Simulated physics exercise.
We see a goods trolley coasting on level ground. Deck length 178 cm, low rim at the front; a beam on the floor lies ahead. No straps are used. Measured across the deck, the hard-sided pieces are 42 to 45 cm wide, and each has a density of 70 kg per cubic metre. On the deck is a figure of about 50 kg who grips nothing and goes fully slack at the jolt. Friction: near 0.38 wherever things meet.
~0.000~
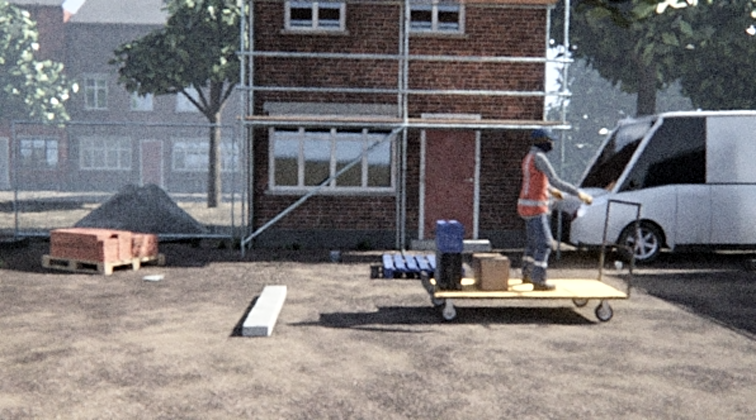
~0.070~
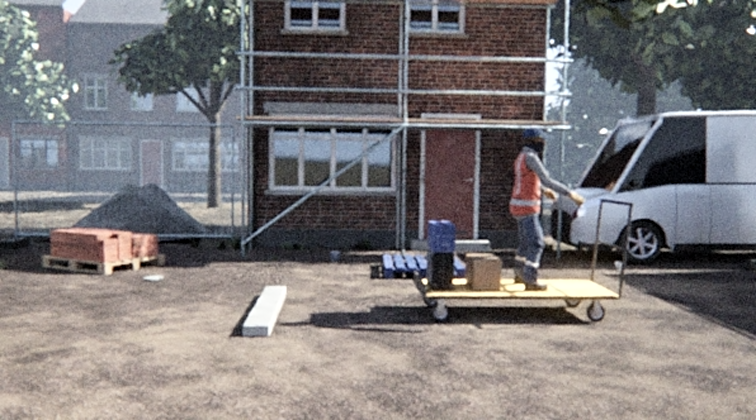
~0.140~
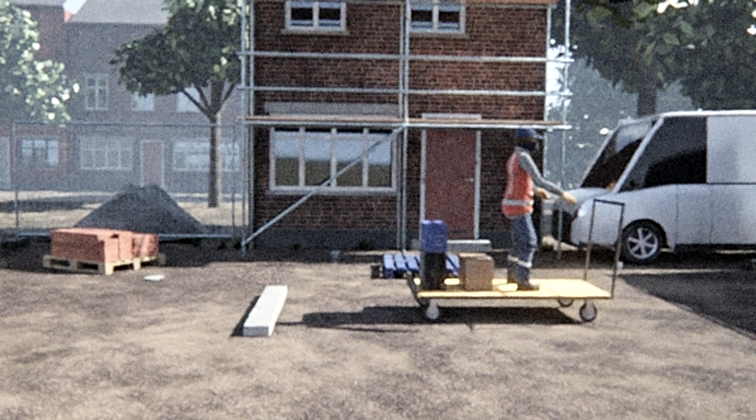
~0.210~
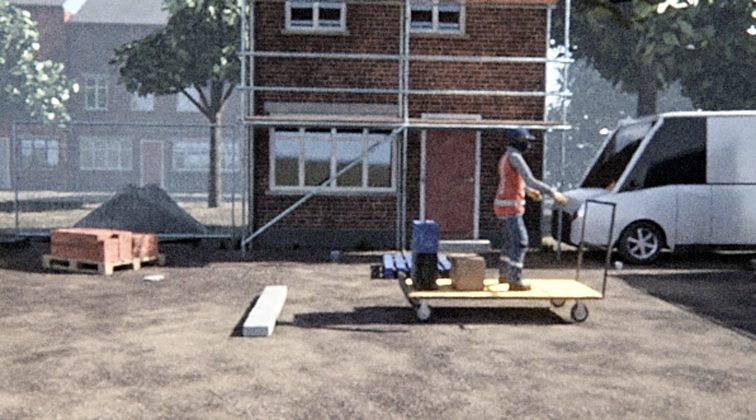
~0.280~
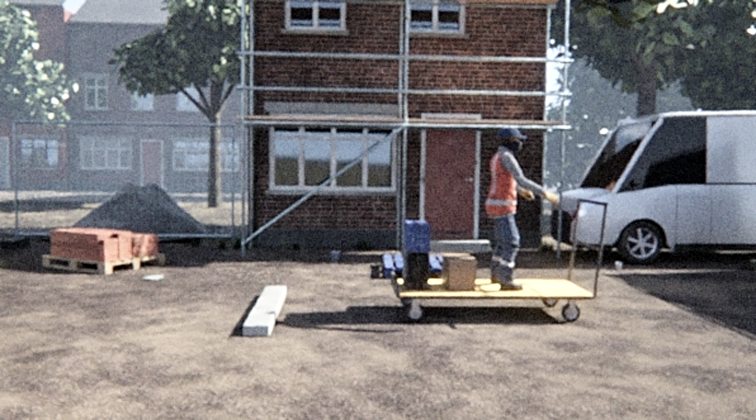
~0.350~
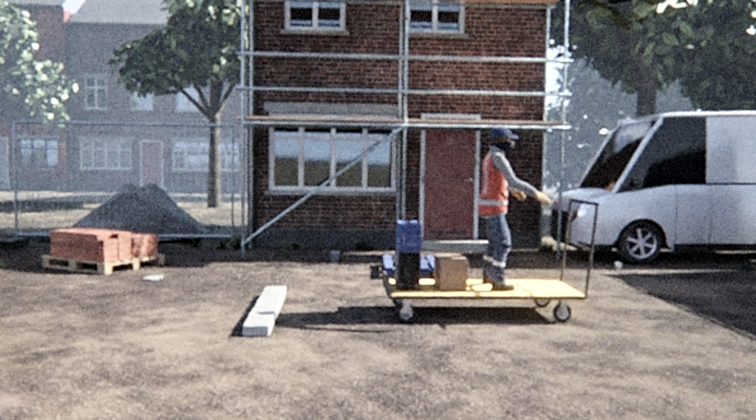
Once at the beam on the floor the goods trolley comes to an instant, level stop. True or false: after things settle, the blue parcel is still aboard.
False.
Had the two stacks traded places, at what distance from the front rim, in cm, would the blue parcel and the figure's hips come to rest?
The blue item would overshoot the rim by 70 centimetres, and the hips would rest 100 centimetres behind it.
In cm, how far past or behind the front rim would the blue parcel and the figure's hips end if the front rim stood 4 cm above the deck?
The blue item would end 40 cm past the front rim, while the hips end 60 cm behind it.
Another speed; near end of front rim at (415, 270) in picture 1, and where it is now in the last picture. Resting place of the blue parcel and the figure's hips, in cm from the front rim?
Rest points: Blue at 10 cm behind, hips at 90 cm behind.
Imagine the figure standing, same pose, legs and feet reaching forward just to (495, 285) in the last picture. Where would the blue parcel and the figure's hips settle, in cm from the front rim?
The blue item goes over by 40 cm, but the hips stay 80 cm behind the front rim.
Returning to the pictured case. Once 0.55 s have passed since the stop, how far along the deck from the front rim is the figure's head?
About 70 cm behind the front rim.
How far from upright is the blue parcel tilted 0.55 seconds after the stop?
I'd put the tilt at close to 80°.
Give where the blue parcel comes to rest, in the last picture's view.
(232, 300).
After 1.32 s the deck stops.
After 1.87 s the blue parcel is 10 cm past the rim, tilted 75°, near (259, 248) in the last picture's view.
After 2.32 s the blue parcel is 30 cm past the rim, tilted 170°, near (238, 298) in the last picture's view.
At rest, 4.7 s, past the rim, blue parcel; behind it, brown tote, black suitcase and the figure's hips.
